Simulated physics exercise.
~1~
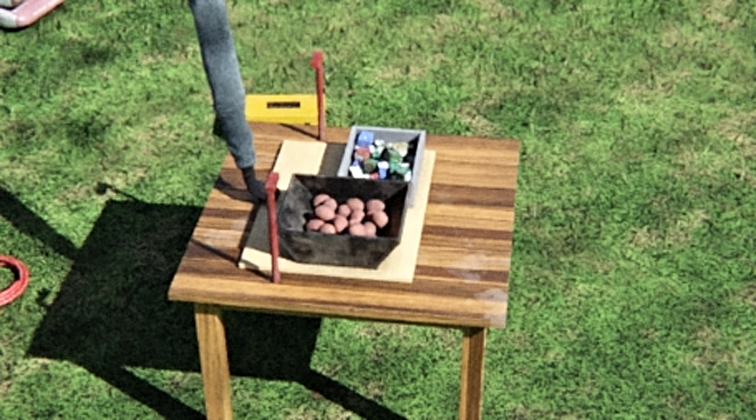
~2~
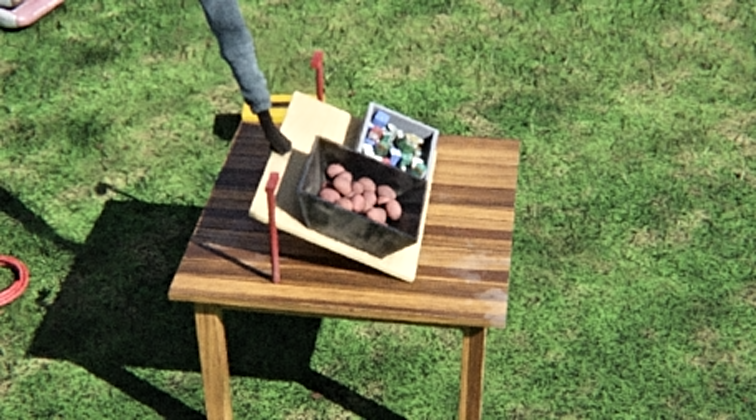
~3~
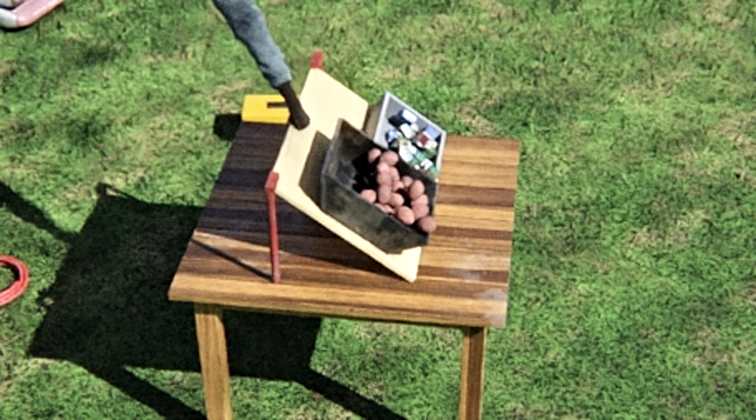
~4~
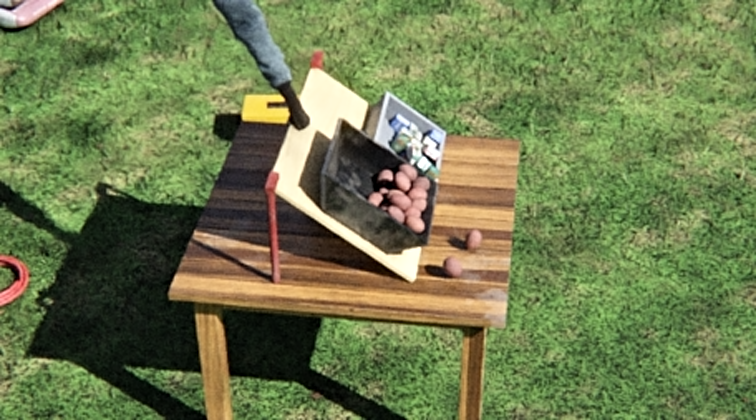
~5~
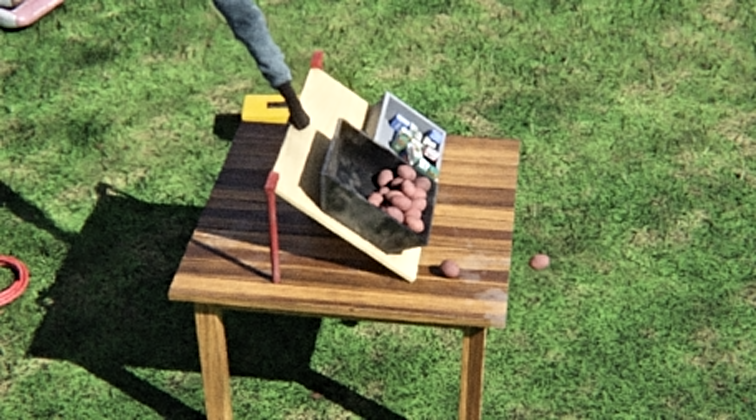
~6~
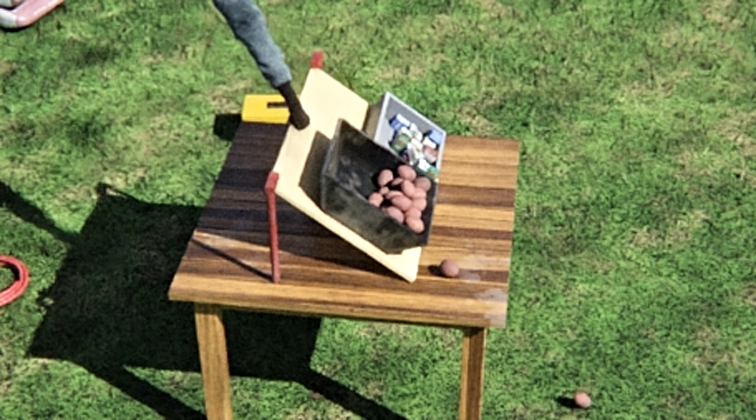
On a wooden table on a lawn, a grey arm tipped up the left side of a board holding two open tubs, and two reddish potatoes spilled from the black one, one stopping on the tabletop and the other dropping to the grass.
